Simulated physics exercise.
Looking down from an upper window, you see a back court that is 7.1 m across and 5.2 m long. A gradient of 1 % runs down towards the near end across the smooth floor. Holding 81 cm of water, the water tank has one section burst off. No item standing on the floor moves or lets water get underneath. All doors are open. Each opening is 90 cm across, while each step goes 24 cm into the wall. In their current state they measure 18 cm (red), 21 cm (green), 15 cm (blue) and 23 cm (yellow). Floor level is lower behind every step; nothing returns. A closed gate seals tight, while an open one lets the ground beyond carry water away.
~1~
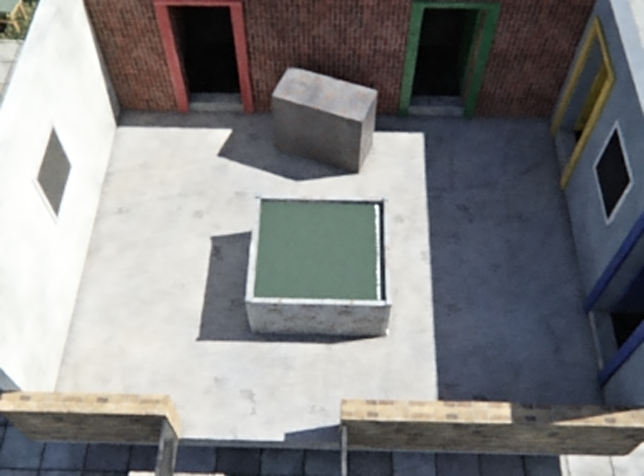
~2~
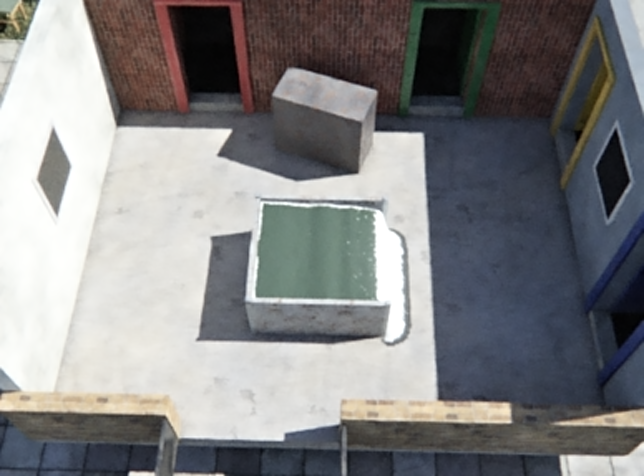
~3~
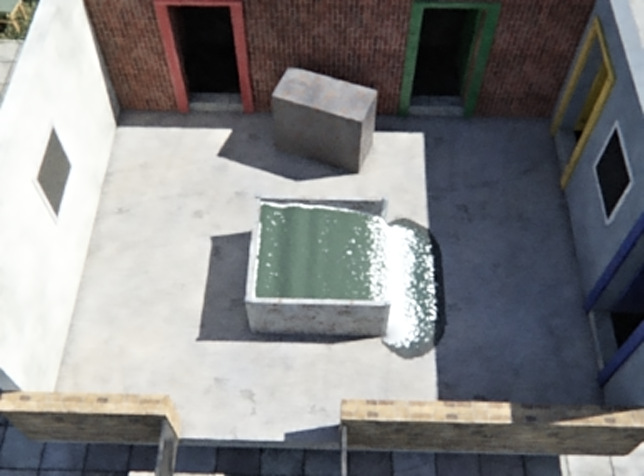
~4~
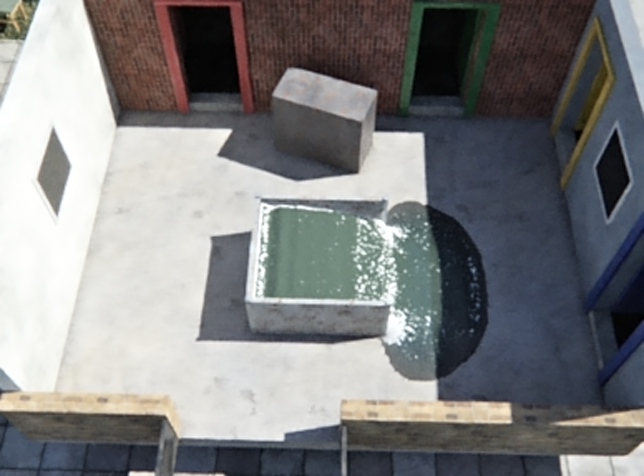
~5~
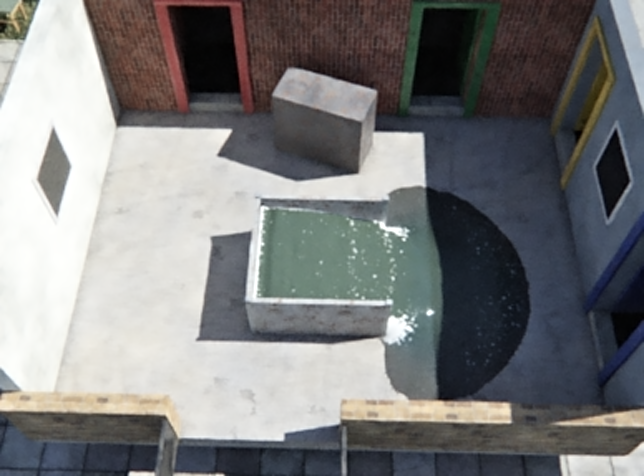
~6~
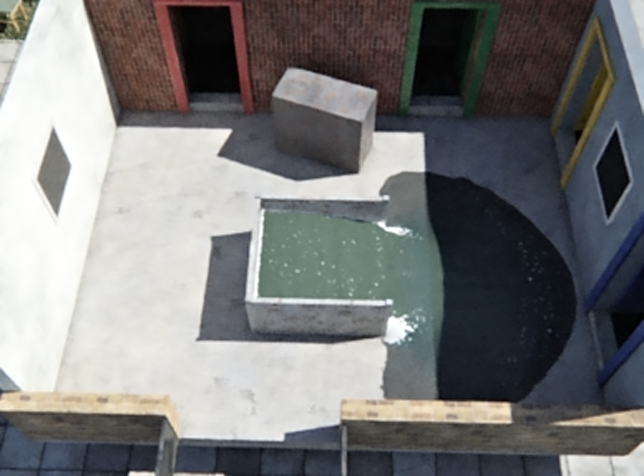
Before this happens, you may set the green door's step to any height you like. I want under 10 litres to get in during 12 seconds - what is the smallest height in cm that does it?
You would need about 8 cm.
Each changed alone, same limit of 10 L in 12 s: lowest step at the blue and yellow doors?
You'd want some 32 cm at blue and some 16 cm at yellow.
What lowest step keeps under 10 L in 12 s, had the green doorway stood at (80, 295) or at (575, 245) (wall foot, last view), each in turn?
About 5.5 cm, then about 31 cm.
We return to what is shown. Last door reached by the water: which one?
Red, last of all.
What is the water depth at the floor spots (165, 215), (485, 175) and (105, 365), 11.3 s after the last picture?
In that order: 3, 4 and 6 cm.
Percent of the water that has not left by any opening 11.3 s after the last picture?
Some 84 %.
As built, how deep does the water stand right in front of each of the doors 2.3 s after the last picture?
Red door 0 cm, green door 10 cm, blue door 23 cm, yellow door 18 cm.
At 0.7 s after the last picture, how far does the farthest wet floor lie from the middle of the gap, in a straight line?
I make it some 3.8 m.
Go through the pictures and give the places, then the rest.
Still water, 81 cm deep, in the water tank at (320, 250); the green door at (444, 71) is dry, in the first frame.
The front is at (405, 317), 0.3 m from the gap at (382, 273); 0.4 m2 of floor is wet, 81 cm left at the back, in the second frame.
Water pours out at (382, 274) and has run 0.8 m, to (440, 318); about 13 cm deep outside, 78 cm at the back, in the third frame.
The front is at (480, 327), 1.3 m from the gap at (382, 275); 3.0 m2 of floor is wet, 69 cm left at the back, in the fourth frame.
Water pours out at (382, 275) and has run 1.9 m, to (523, 316); about 8 cm deep outside, 69 cm at the back, in the fifth frame.
The front is at (569, 305), 2.6 m from the gap at (381, 276); 7.3 m2 of floor is wet, 63 cm left at the back; the green door at (444, 71), 3.3 m from the gap, is still 1.3 m from the nearest water, in the sixth frame.
Then, 0.7 s after the last picture water covers 35 % of the floor, deepest (39 cm) near (606, 429); it has not reached the green door.
Then, 2.3 s after the last picture water covers 40 % of the floor, deepest (28 cm) near (548, 125); 10 cm at the green door, 0 litres in over its 21 cm step.
Then, 11.3 s after the last picture water covers 95 % of the floor, deepest (12 cm) near (606, 429); 3 cm at the green door, 0 litres in over its 21 cm step.
At the green door as built, the water peaked near 11 cm, 6.9 s after the last picture.
With a step of 6.5 cm, 25 litres would have come in within the 12 s; with 9 cm, 5 litres. So under 10 litres takes about 8 cm.
